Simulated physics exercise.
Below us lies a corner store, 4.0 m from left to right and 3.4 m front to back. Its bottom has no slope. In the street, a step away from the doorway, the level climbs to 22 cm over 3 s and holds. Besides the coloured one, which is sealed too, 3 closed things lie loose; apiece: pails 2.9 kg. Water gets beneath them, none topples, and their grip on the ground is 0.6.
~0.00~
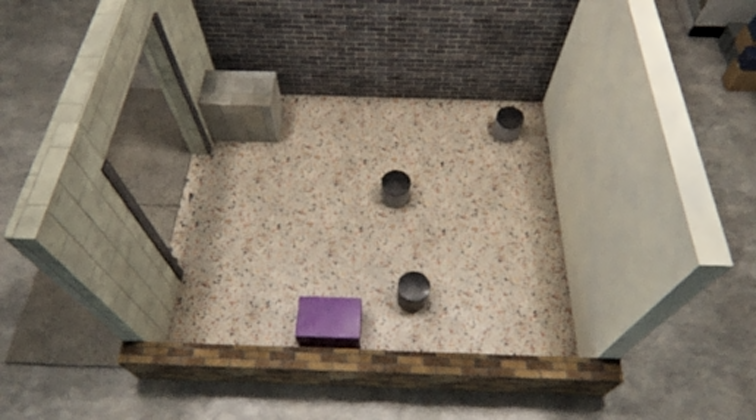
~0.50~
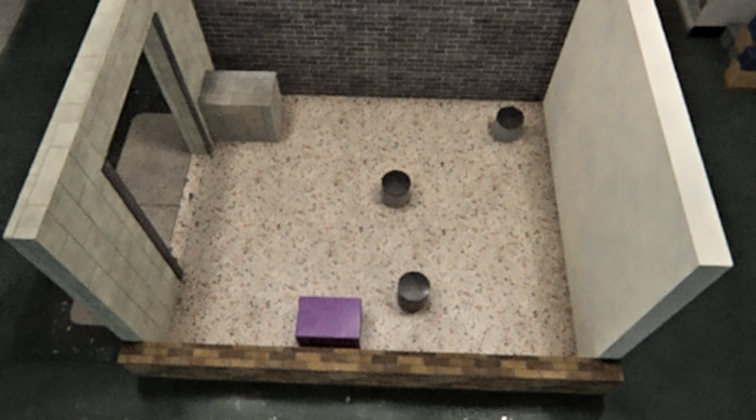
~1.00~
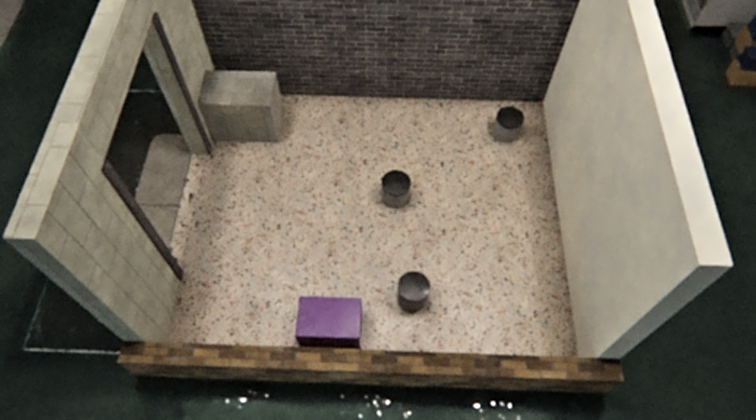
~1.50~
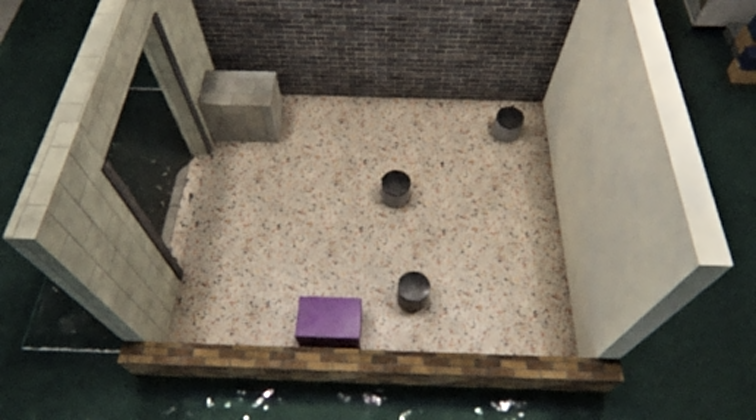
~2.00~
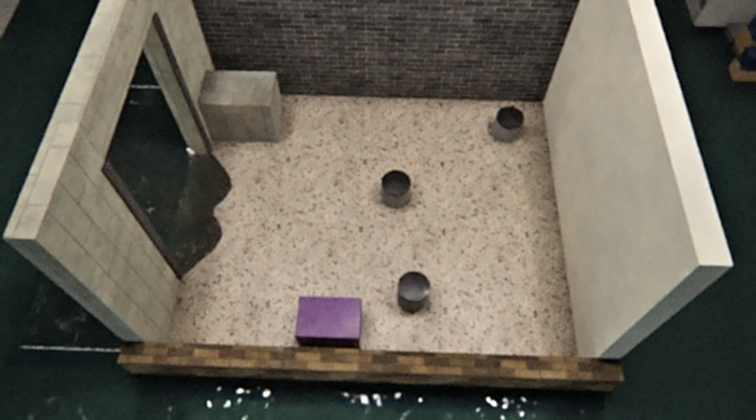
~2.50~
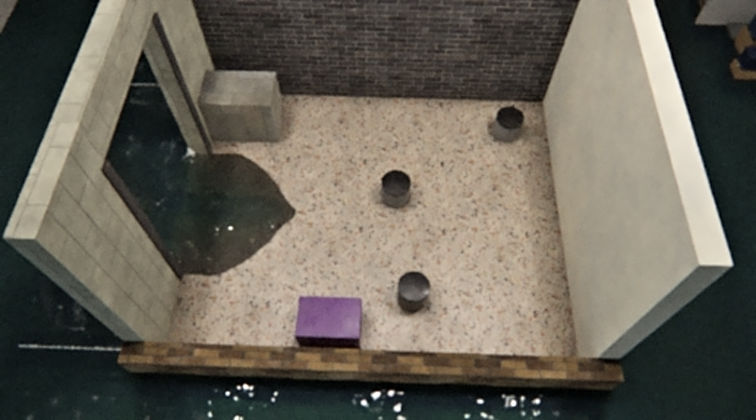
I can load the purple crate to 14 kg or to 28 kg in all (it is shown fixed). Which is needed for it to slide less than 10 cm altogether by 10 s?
I expect that neither load is enough.
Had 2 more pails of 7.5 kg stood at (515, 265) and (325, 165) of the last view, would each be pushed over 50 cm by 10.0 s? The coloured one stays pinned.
In turn: Past it, past it.
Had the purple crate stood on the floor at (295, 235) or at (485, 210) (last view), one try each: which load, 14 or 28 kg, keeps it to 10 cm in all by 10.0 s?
In turn: Neither is enough; neither is enough.
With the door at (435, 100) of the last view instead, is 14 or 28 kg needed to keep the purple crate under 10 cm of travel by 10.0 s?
Then neither load is enough.
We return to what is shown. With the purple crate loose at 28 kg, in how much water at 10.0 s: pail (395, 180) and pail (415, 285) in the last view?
About 17 and 14 cm.
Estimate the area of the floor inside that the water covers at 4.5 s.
Some 10.0 m2.
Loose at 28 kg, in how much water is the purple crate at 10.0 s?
About 12 cm.
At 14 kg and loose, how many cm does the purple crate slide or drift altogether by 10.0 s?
Some 200 cm in all.
After 3.5 s the purple crate would be 0 cm from its start with 14 kg and 0 cm from its start with 28 kg; 0 cm of water round it then.
After 4.5 s the purple crate would be 5 cm from its start with 14 kg and 0 cm from its start with 28 kg; 5 cm of water round it then.
After 7.0 s the purple crate would be 99 cm from its start with 14 kg and 0 cm from its start with 28 kg; 7 cm of water round it then.
After 10.0 s the purple crate would be 176 cm from its start with 14 kg and 40 cm from its start with 28 kg; 12 cm of water round it then.
